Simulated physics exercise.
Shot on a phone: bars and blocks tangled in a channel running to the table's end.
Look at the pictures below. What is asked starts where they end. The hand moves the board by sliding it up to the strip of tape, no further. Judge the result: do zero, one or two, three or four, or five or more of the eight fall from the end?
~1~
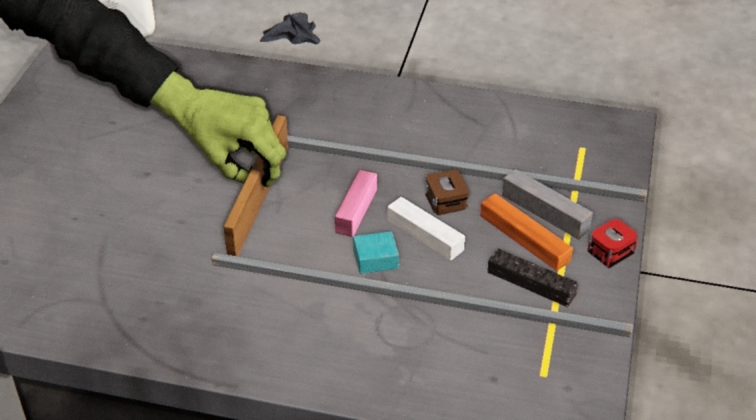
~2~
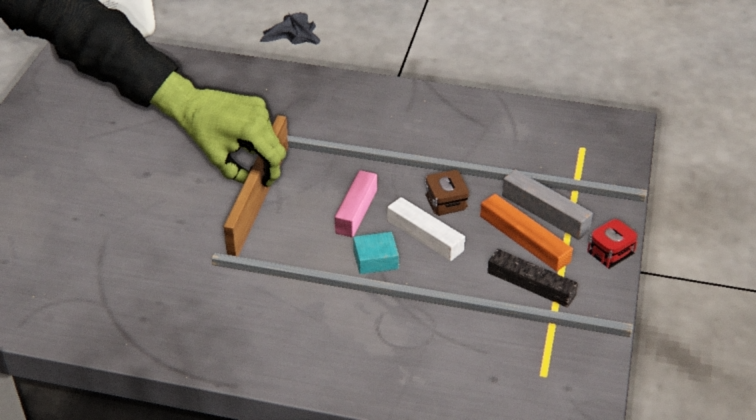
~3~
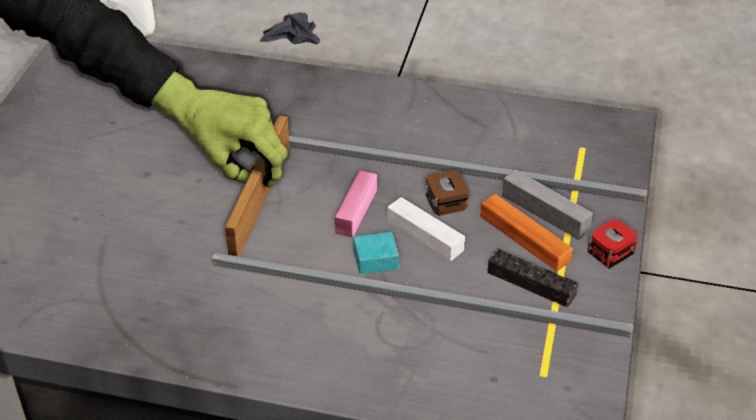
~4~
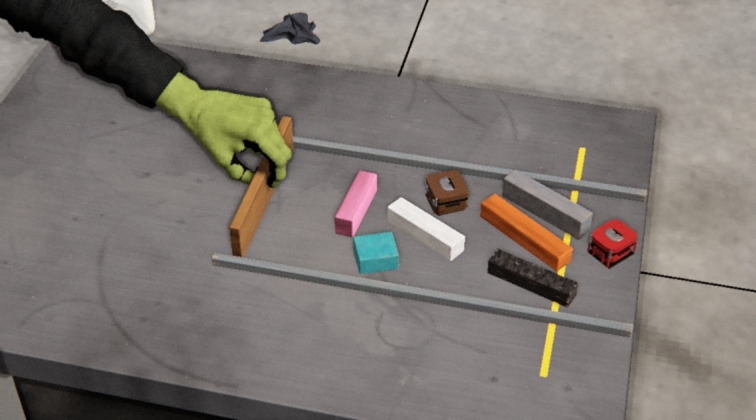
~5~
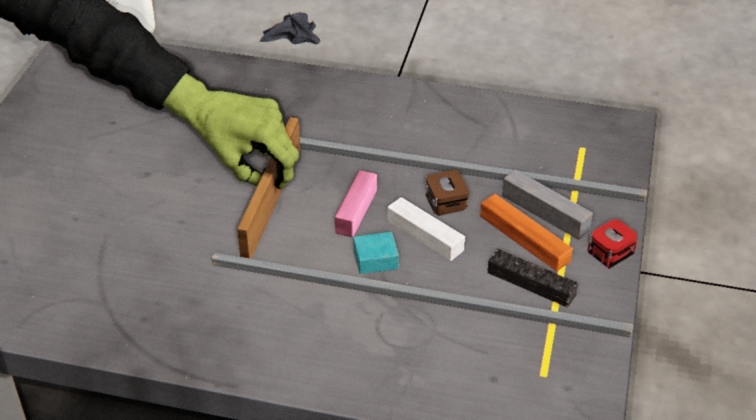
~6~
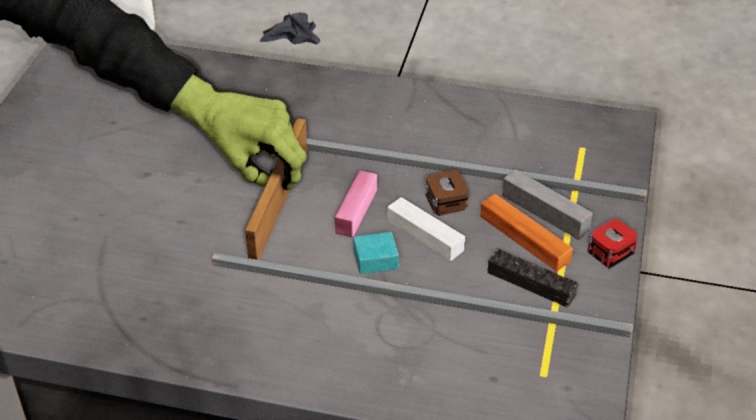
One or two of them fall from the end.
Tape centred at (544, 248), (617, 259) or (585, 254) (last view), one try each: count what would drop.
Going through them in order, you'd see 1, 6 and 4.
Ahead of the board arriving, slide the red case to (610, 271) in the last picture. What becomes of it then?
From that start it falls away.
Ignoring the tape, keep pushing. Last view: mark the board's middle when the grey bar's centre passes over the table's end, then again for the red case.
Points: About (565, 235) and about (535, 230).
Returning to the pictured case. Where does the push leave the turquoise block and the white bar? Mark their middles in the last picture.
I'd put one at around (578, 293) and the other at around (605, 256).
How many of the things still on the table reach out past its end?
2 in all.
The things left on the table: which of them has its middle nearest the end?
It's the grey bar that ends up nearest.
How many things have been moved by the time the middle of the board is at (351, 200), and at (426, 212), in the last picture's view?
In order, the tallies are 1 and 5.
Soon after, none off yet; red case at rest near (613, 244); grey bar at rest near (546, 204); black bar at rest near (532, 278).
In the end, the number that fall off is one or two; gone, black bar and red case.
